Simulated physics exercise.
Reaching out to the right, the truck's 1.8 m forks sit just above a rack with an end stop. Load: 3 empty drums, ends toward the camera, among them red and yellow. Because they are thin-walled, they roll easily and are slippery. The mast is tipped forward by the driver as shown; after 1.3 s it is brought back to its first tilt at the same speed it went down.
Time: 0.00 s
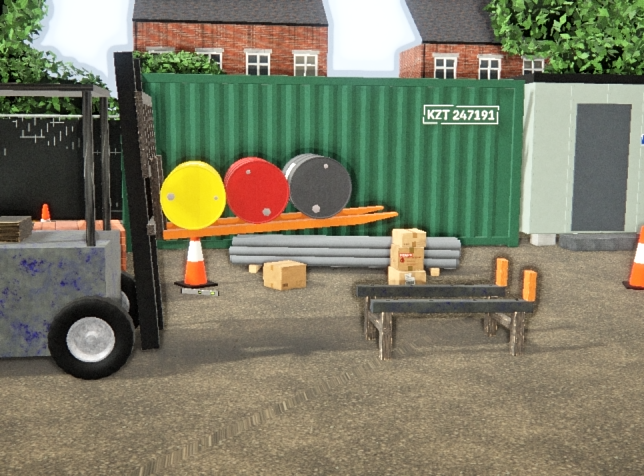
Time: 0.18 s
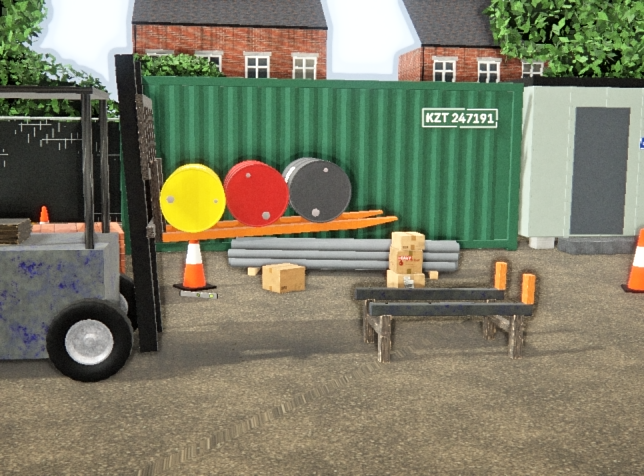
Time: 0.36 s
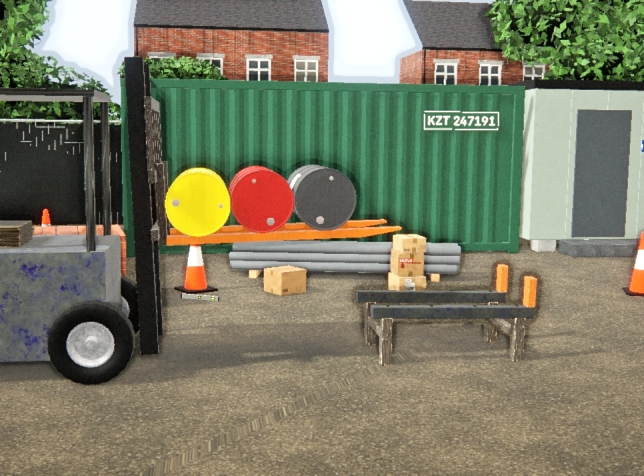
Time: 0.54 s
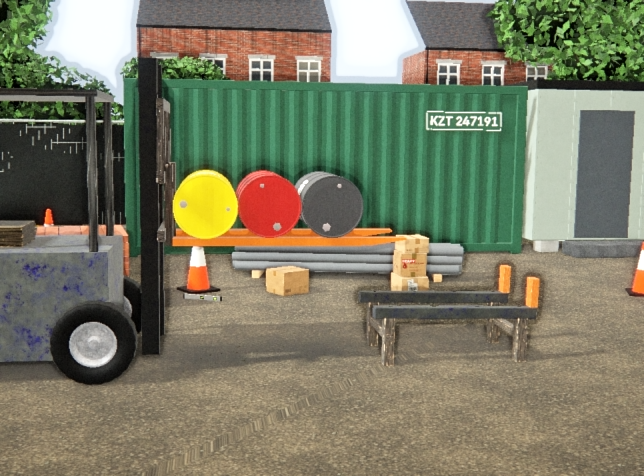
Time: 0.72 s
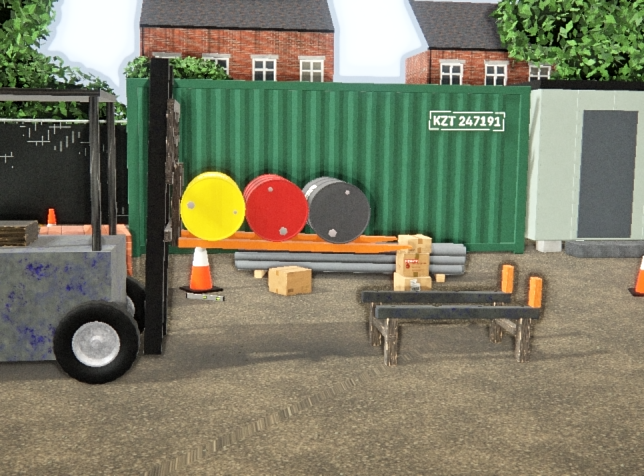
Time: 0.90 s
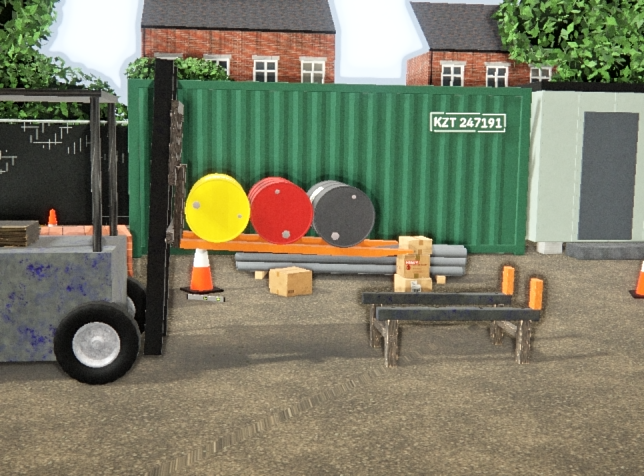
Green container standing behind a forklift tilting its mast slightly forward, orange forks dipping from tips-up to tips-down beneath three drums.
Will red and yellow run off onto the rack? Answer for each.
Red: Is retained; yellow: Is retained.
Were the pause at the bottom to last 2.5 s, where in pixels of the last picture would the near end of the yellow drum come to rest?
Near (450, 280).
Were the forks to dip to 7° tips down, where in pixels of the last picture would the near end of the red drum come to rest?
Around (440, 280).
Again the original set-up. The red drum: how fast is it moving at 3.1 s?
0.2 m/s or so.
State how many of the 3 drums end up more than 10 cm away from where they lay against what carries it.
That would be 1 of them.
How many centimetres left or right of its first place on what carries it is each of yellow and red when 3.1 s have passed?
Yellow 75 cm right, red 75 cm right.
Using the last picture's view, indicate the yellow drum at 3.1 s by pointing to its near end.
That would be about (301, 197) in pixels.
After 3.1 s, red is on the forks, 30 cm from the tips, rolling right; yellow is on the forks, 80 cm from the tips, rolling right; 1 of 3 has left the forks.
At rest (6.1 s), red is on the forks, 110 cm from the tips; yellow is on the forks, 155 cm from the tips; 1 of 3 has left the forks.
